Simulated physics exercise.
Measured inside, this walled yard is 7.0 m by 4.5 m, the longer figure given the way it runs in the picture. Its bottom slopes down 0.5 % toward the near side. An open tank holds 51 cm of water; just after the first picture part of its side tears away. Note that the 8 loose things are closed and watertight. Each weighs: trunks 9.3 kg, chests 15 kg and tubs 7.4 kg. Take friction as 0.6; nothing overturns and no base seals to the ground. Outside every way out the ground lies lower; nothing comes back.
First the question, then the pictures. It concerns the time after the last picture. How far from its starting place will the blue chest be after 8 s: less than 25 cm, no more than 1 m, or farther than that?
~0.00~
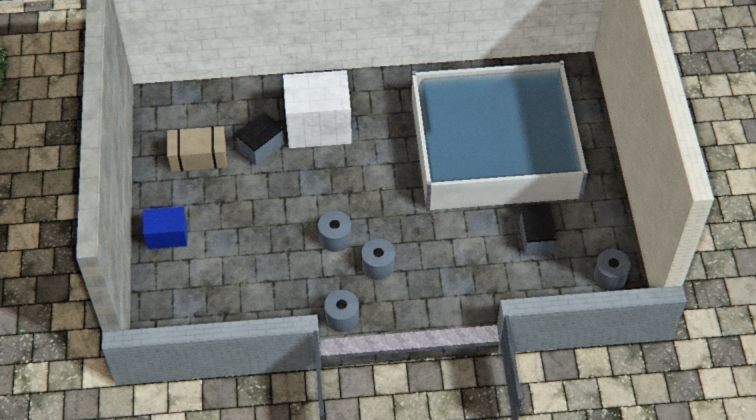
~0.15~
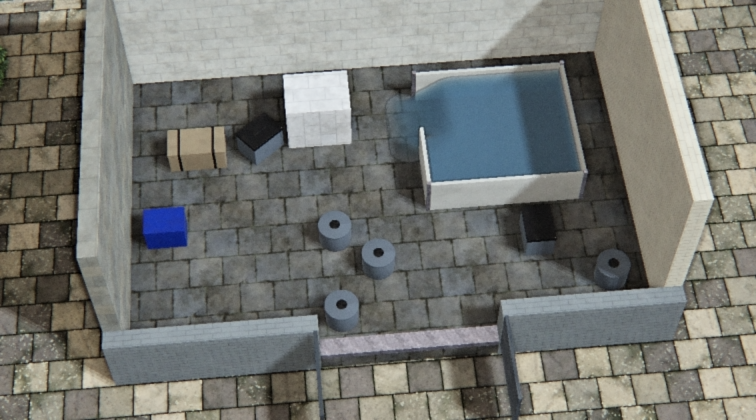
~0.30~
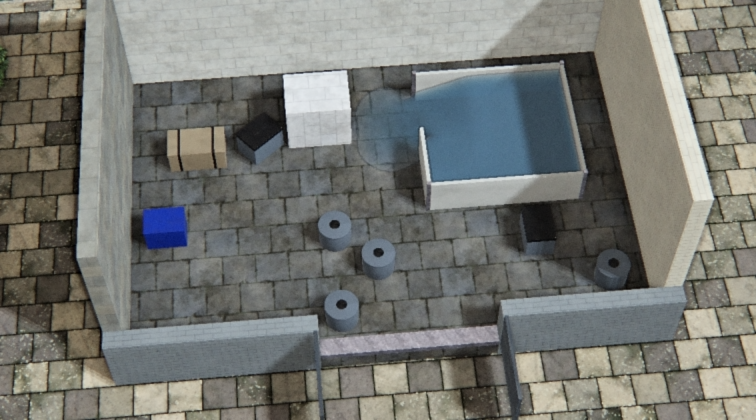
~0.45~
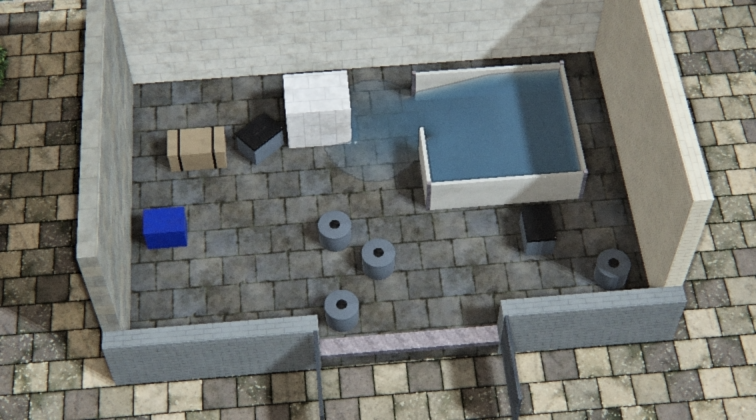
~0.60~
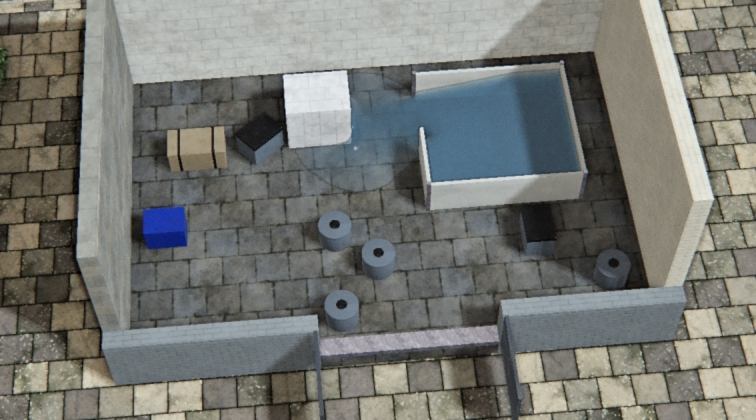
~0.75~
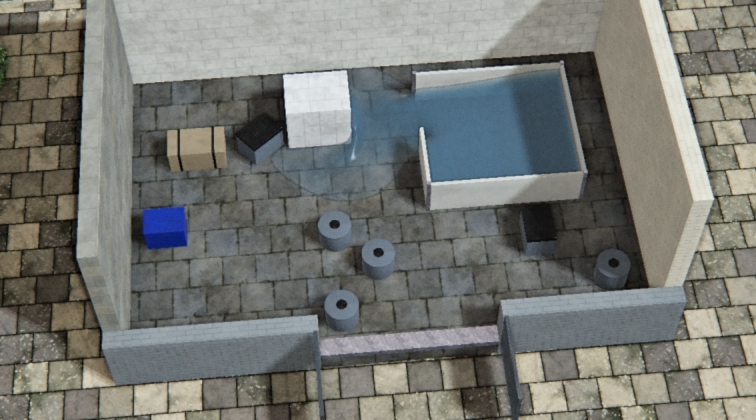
Long shift.
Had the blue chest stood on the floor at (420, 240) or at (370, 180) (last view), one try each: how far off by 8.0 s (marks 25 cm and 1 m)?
In that order: It stays put; it is nudged along.
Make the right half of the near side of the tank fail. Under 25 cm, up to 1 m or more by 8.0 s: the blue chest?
After that, the blue chest hardly moves.
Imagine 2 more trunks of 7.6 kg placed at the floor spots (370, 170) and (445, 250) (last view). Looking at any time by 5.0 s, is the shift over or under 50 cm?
So it goes across the line, then behind the line.
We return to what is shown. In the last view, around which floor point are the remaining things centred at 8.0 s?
Mean position: Approximately (401, 246).
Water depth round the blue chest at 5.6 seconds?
Roughly 12 cm deep.
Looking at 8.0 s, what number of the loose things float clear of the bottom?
At that instant the tally stands at 3.
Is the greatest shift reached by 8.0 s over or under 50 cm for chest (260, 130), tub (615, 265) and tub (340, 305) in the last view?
Item by item, they came out below the mark, below the mark and above the mark.
After 1.6 s the blue chest is near (164, 220), 0.0 m from its start, aground; 0 of 8 are out; 0 afloat.
After 3.6 s the blue chest is near (163, 226), 0.1 m from its start, aground; 0 of 8 are out; 2 afloat.
After 5.6 s the blue chest is near (219, 282), 1.3 m from its start, afloat; 1 of 8 are out; 3 afloat.
After 8.0 s the blue chest is near (324, 284), 2.4 m from its start, afloat; 1 of 8 are out; 3 afloat.
